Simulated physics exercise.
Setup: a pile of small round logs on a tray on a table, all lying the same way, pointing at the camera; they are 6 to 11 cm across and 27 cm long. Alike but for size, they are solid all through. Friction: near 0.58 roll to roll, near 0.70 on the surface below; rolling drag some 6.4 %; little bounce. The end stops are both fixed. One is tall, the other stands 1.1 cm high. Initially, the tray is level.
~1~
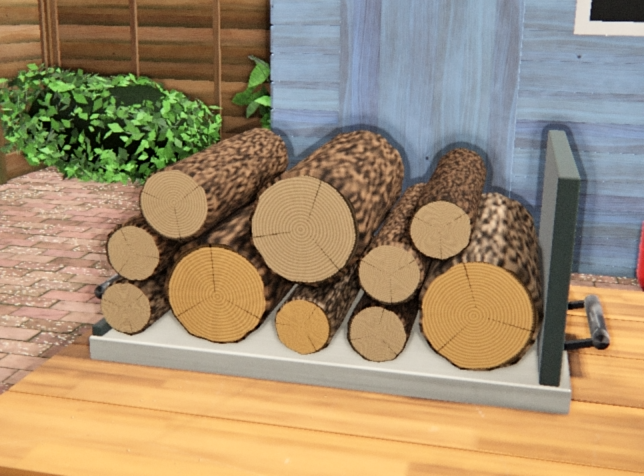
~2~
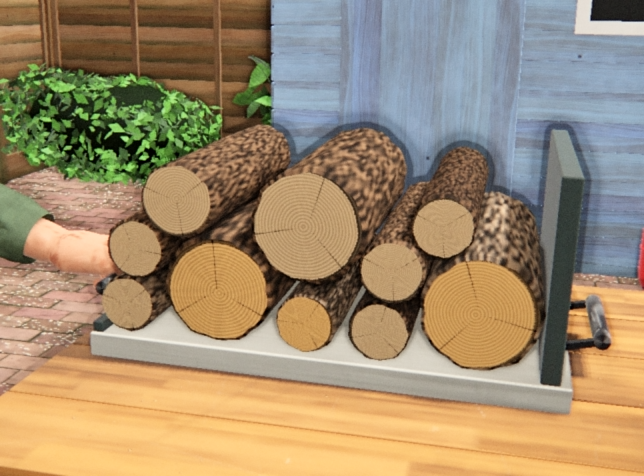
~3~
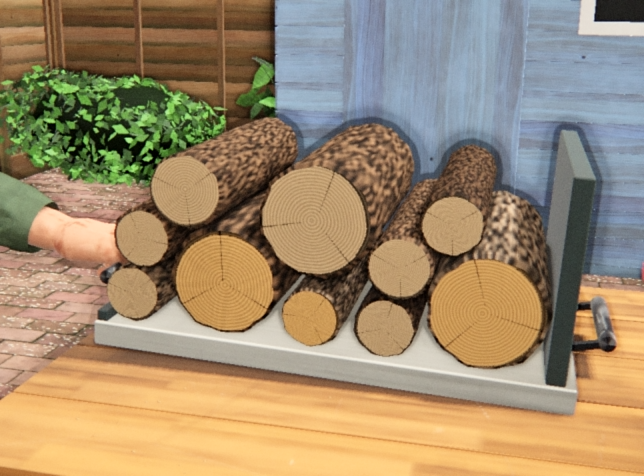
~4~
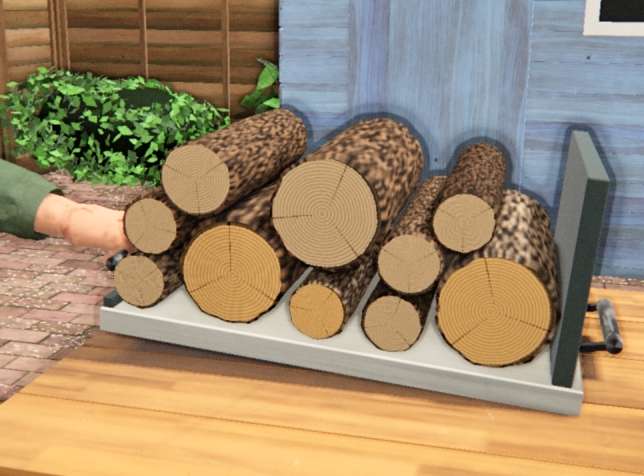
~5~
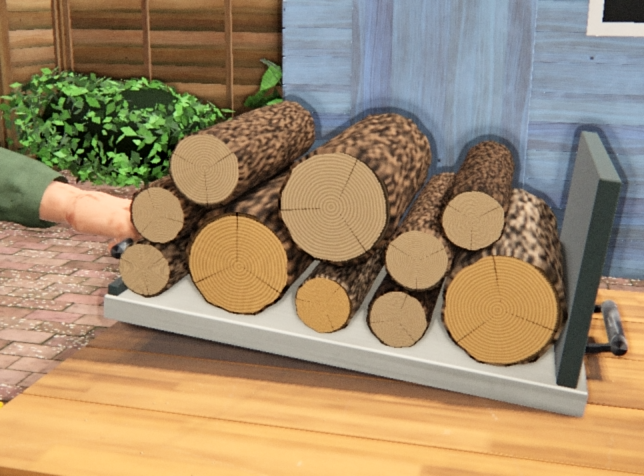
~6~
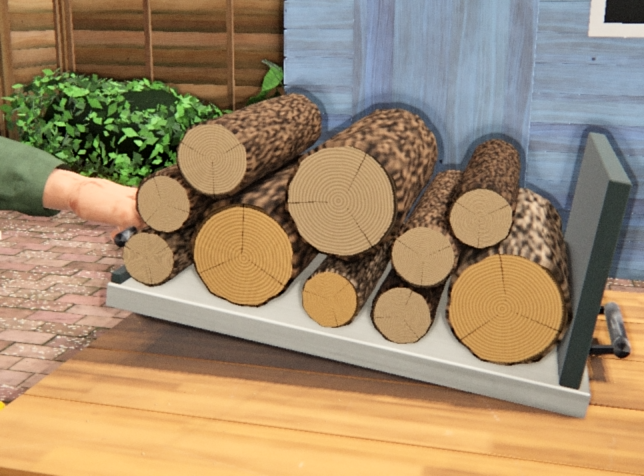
A pile of logs sat on a pale tray on a wooden table, and a hand reached in from the left and gradually raised that end a little, the logs keeping their places.
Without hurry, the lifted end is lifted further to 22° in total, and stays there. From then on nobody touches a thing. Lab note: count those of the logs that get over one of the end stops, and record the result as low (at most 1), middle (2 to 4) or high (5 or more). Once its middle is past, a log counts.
Recorded: Low.
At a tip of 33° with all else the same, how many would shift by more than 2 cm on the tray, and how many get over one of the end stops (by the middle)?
It would be 2 and 0, in that order.
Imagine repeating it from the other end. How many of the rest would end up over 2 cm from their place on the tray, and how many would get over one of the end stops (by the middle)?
That gives 2 for the first count and 2 for the second.
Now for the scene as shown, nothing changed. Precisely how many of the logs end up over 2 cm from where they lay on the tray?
I make it exactly 1.
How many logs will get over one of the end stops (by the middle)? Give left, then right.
Left side 0, right side 0.
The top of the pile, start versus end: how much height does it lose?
Around 0 centimetres.
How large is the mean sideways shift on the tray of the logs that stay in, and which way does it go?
Mean shift: Near 1 cm, rightward.
Another 0.33 s on from the last picture, left end up 14°; 0 now displaced over 2 cm; not one over the end stops; the one last seen at (212, 161) in place (moves measured on the tray).
Another 0.61 s on from the last picture, left end up 19°; 0 now displaced over 2 cm; not one over the end stops; the one last seen at (212, 161) in place.
Another 0.82 s on from the last picture, left end up 22°; 0 now displaced over 2 cm; not one over the end stops; the one last seen at (212, 161) 0.8 cm right.
Another 0.97 s on from the last picture, left end up 22°; 1 now displaced over 2 cm; not one over the end stops; the one last seen at (212, 161) 2.2 cm right and 0.7 cm up.
All still, 1.3 s past the final picture, 1 moved over 2 cm; not one over the end stops; the one last seen at (212, 161) 3.4 cm right and 0.8 cm up; top of the pile 18 cm high, from 18 cm.
